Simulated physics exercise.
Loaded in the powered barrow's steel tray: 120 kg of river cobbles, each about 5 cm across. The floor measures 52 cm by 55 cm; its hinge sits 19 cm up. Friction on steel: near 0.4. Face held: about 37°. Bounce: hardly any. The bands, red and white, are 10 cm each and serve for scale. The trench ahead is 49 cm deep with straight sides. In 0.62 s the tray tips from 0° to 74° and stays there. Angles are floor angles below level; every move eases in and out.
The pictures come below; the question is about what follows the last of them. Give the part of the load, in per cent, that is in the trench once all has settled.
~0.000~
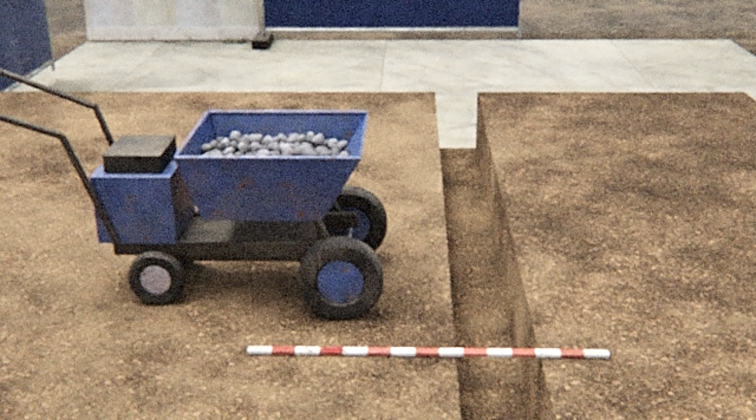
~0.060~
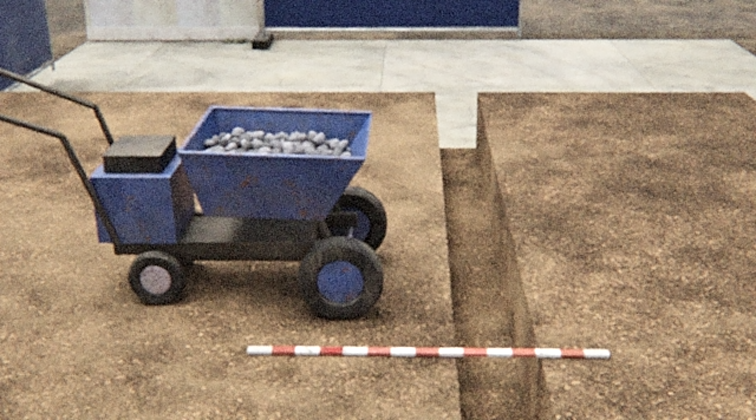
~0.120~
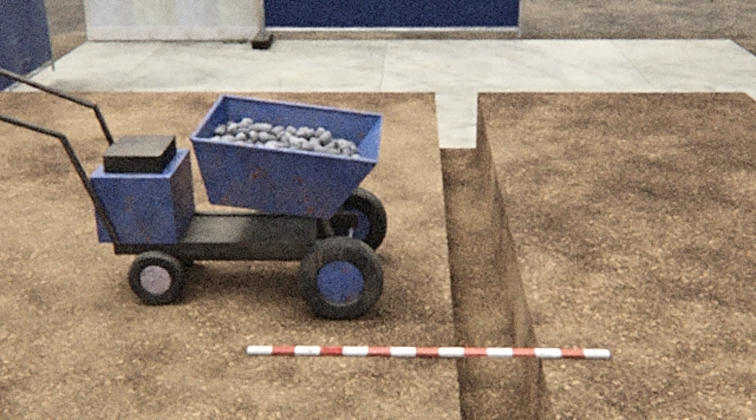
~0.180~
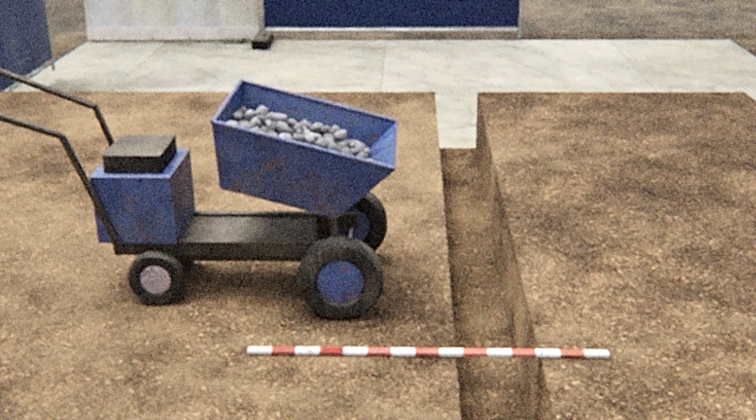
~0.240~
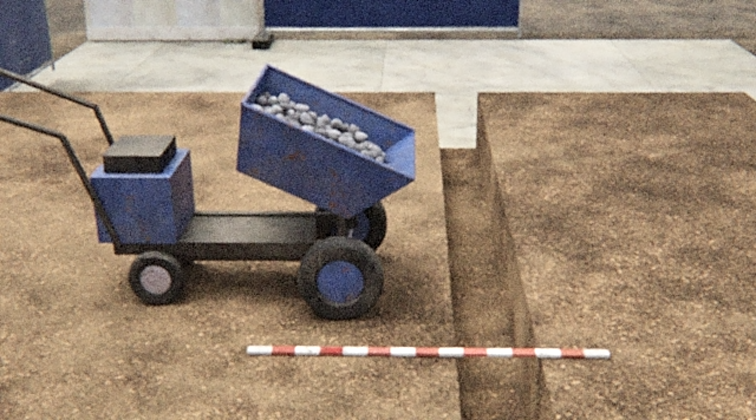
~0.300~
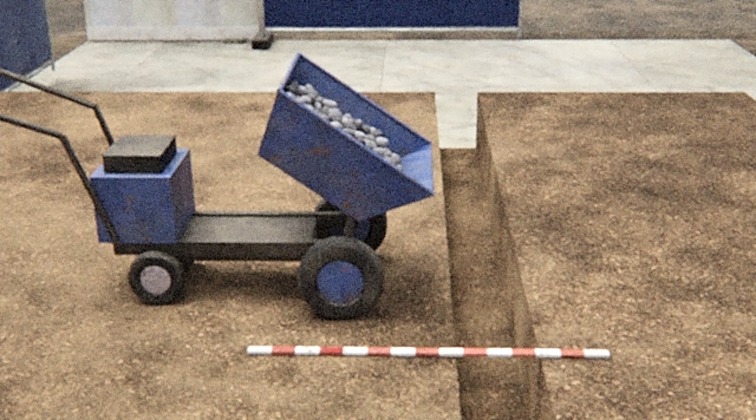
Close to 48 in a hundred.
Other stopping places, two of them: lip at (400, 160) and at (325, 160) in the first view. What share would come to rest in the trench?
I'd expect close to 20 per cent at the first and 80 per cent at the second.
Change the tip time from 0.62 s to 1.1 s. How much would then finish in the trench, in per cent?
Estimate: About 75 %.
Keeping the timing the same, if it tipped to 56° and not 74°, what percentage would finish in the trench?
In that case near 25 per cent.
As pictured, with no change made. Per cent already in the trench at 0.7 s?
Something like 25 in a hundred.
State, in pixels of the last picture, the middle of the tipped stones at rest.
About (533, 284).
After 0.5 s the floor is at 62°; 100 % in the tray; the foremost stones are at (448, 212).
After 0.7 s the floor is at 74°; 66 % in the tray, 23 % in the trench, 11 % past the trench; the foremost stones are at (556, 285).
After 1.1 s the floor is at 74°; 17 % in the tray, 31 % in the trench, 52 % past the trench; the foremost stones are at (744, 286).
After 3.0 s the floor is at 74°; 0 % in the tray, 48 % in the trench, 52 % past the trench; the foremost stones are past the picture's edge.
